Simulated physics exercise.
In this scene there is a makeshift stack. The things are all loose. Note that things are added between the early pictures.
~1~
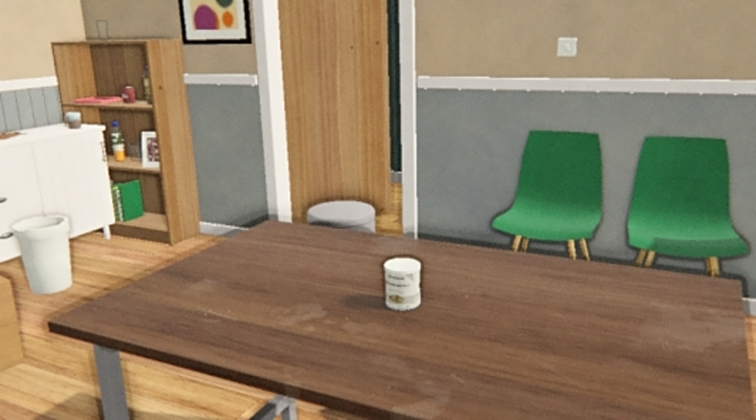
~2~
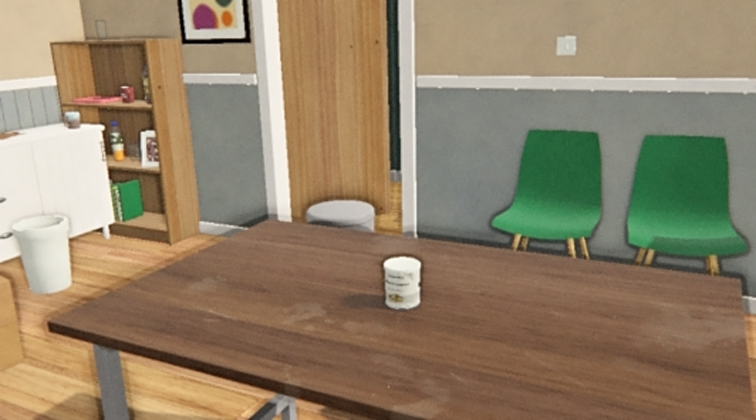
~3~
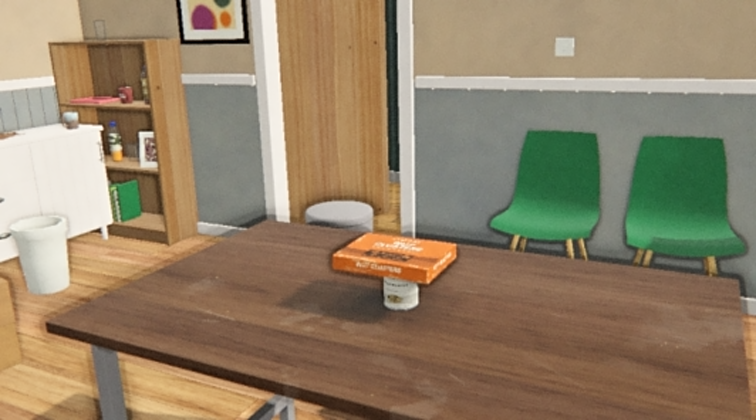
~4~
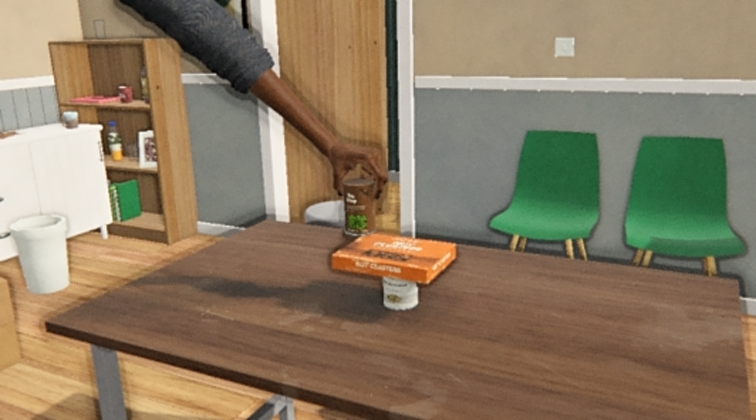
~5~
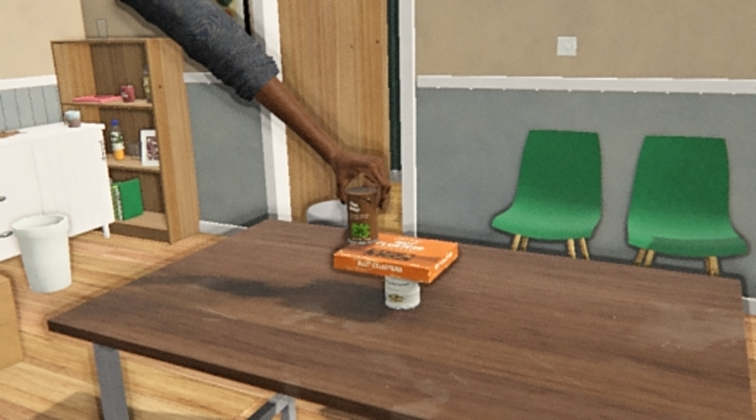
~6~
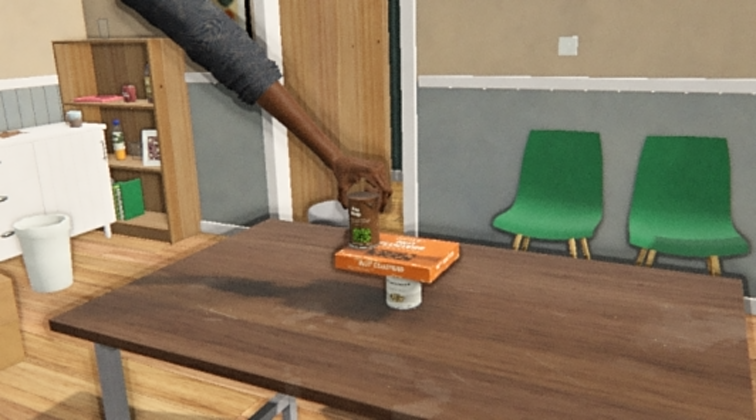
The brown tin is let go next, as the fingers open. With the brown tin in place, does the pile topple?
Yes, it topples.
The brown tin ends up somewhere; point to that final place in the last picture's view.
The object winds up at approximately (333, 267).
Then, 0.40 s on from there, brown tin now fallen; orange packet turned 59° from how it was put.
Then, 0.70 s on from there, orange packet on its side.
Then, 1.40 s on from there, orange packet now fallen.
In the end, fallen, brown tin and orange packet; white tin unmoved. At the end, from the last picture's camera, brown tin near (333, 267). The stack loses its balance.
